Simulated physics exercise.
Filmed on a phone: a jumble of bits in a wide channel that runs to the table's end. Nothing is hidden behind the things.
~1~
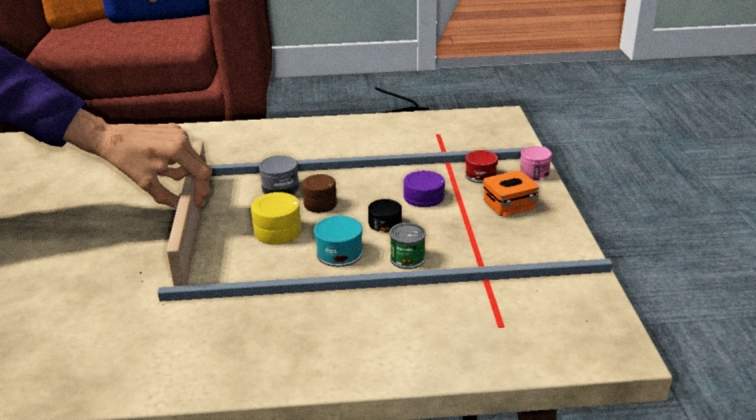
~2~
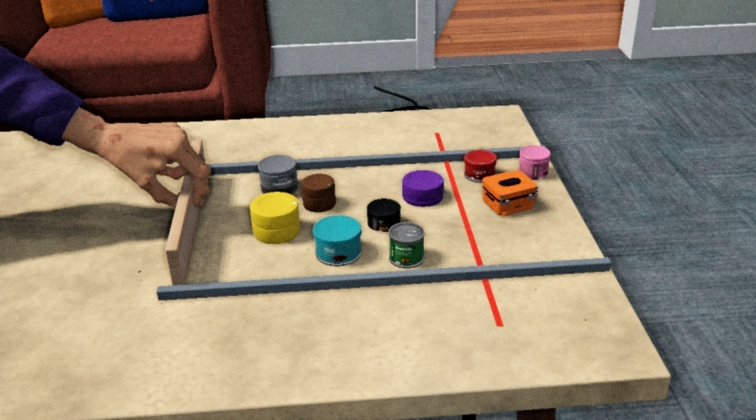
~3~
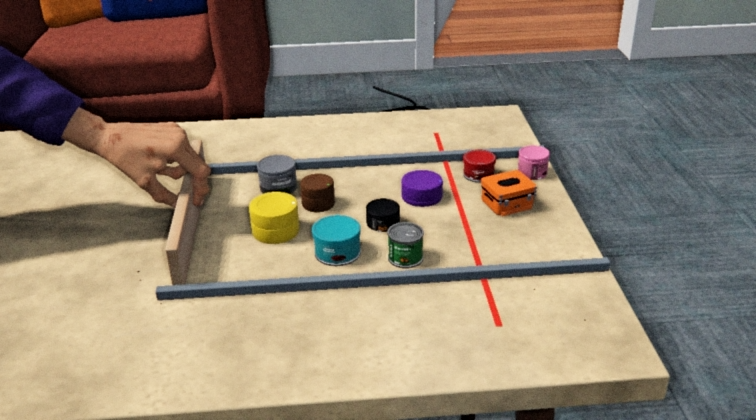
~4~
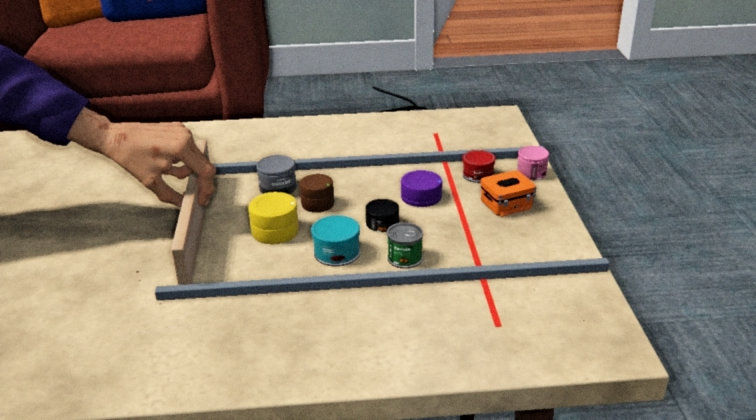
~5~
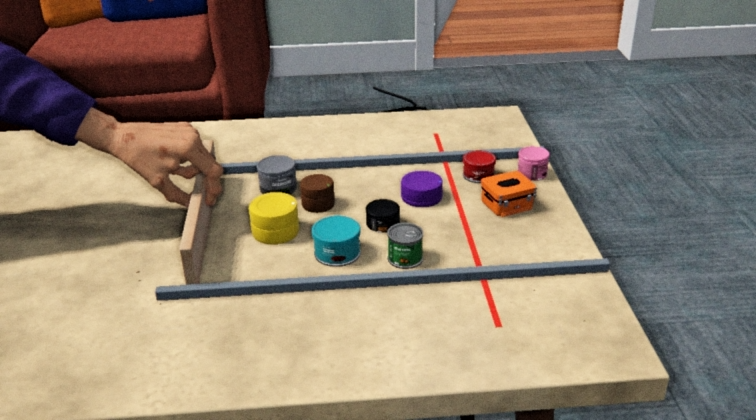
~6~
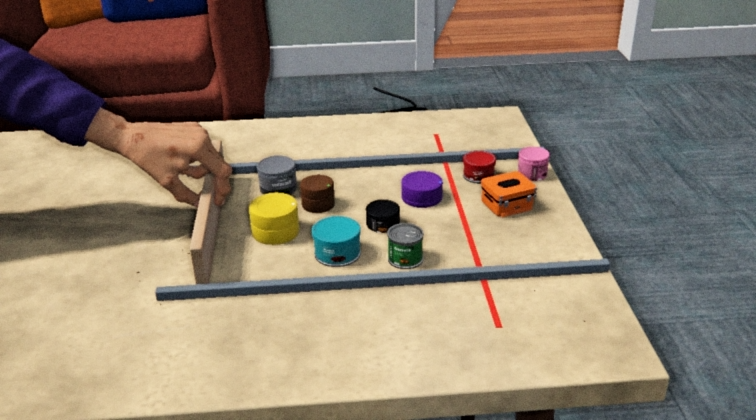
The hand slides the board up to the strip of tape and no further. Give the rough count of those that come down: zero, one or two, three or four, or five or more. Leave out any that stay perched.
The number that fall off is zero.
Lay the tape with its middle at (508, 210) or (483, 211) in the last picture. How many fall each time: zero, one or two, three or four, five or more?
For each place: Either one or two; no fall at all.
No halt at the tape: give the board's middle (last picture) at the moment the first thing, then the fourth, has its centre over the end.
At (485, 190) for the first, at (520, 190) for the fourth.
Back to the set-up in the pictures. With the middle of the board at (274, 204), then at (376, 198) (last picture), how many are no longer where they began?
By then 2, and 7.
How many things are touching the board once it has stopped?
In contact: 4.
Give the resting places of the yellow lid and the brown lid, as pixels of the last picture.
The yellow lid stops around (487, 206); the brown lid around (472, 185).
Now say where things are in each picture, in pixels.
The first frame shows pink tub (535, 164); orange case (510, 194); red tin (481, 166); board (190, 209); tape (464, 212).
The second frame shows orange case (509, 194); turquoise tin (338, 241).
The third frame shows red tin (479, 166); brown lid (318, 193).
The fourth frame shows pink tub (533, 163); yellow lid (274, 218).
The fifth frame shows orange case (508, 194); green pot (405, 246).
The sixth frame shows pink tub (533, 164); orange case (508, 195); red tin (479, 167); board (210, 207); tape (462, 212).
Early on, none off yet; pink tub at rest near (533, 164); orange case at rest near (508, 195); red tin at rest near (479, 167).
A while later, none off yet; pink tub at rest near (533, 164); orange case travelled a little near (519, 193); red tin at rest near (480, 167).
Finally, the number that fall off is zero.
